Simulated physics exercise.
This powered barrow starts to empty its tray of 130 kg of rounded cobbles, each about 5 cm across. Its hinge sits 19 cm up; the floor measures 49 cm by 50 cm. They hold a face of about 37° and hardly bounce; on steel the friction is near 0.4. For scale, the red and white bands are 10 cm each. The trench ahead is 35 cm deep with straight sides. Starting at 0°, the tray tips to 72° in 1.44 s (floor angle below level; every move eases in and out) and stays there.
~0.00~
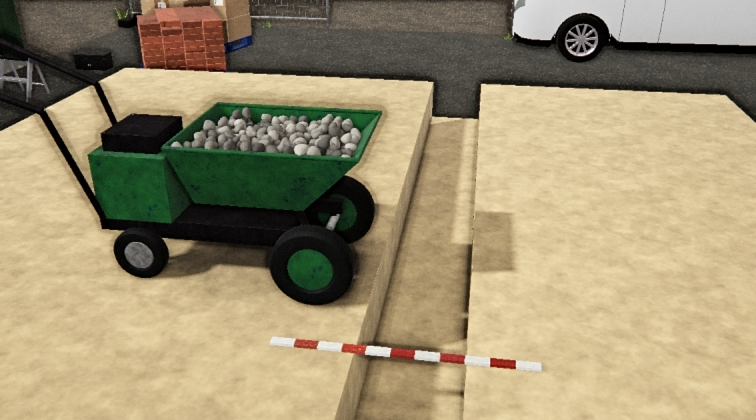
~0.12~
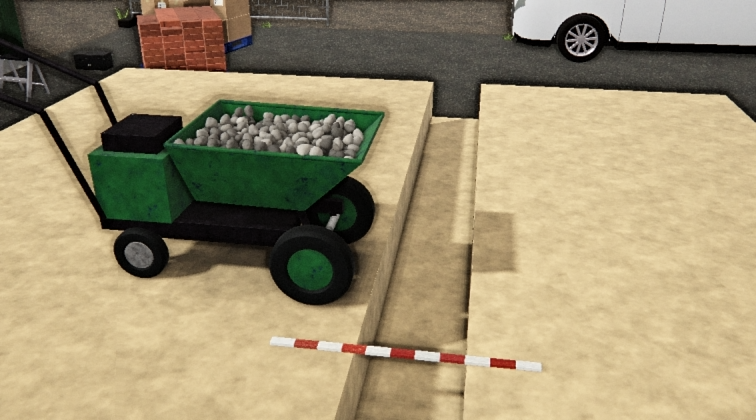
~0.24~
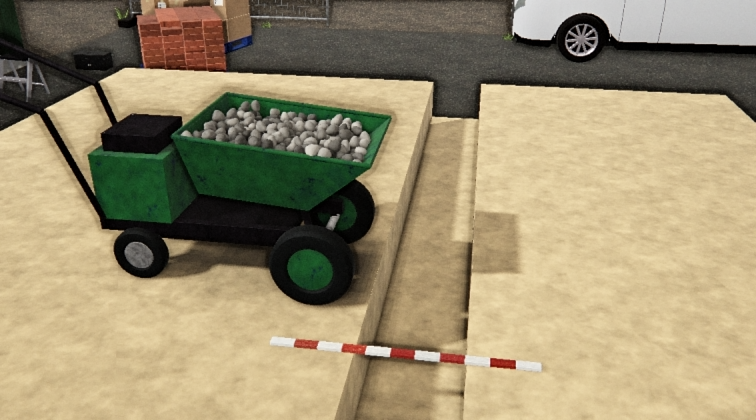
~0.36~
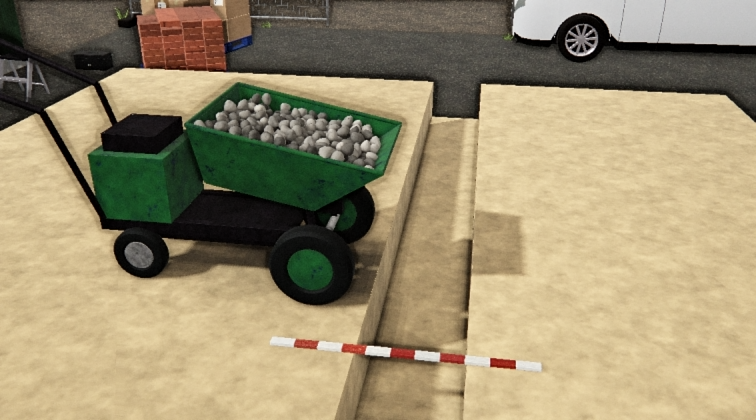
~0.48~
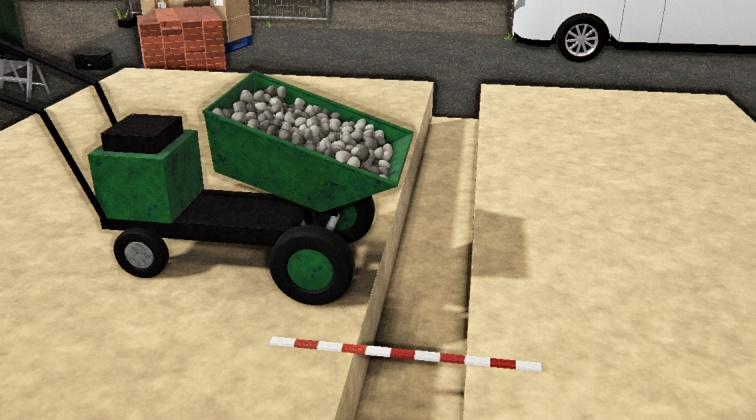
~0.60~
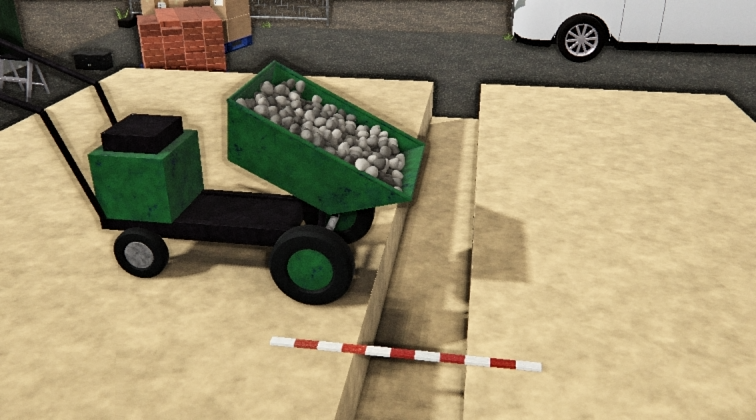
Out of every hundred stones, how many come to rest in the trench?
Roughly 44 per cent ends in the trench.
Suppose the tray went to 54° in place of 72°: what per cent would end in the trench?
In that case some 45 per cent.
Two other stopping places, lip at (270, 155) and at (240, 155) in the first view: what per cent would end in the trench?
First some 100, then 80 per cent.
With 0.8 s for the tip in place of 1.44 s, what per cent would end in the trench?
It would be near 35 per cent.
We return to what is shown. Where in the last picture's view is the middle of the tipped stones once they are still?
Around (487, 280).
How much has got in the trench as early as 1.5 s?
Some 20 per cent.
After 1.1 s the floor is at 61°; 98 % in the tray, 2 % in the trench; the foremost stones are at (463, 243).
After 1.5 s the floor is at 72°; 38 % in the tray, 20 % in the trench, 42 % past the trench; the foremost stones are at (587, 301).
After 1.9 s the floor is at 72°; 9 % in the tray, 34 % in the trench, 57 % past the trench; the foremost stones are at (676, 302).
After 3.8 s the floor is at 72°; 0 % in the tray, 44 % in the trench, 56 % past the trench; the foremost stones are at (735, 301).
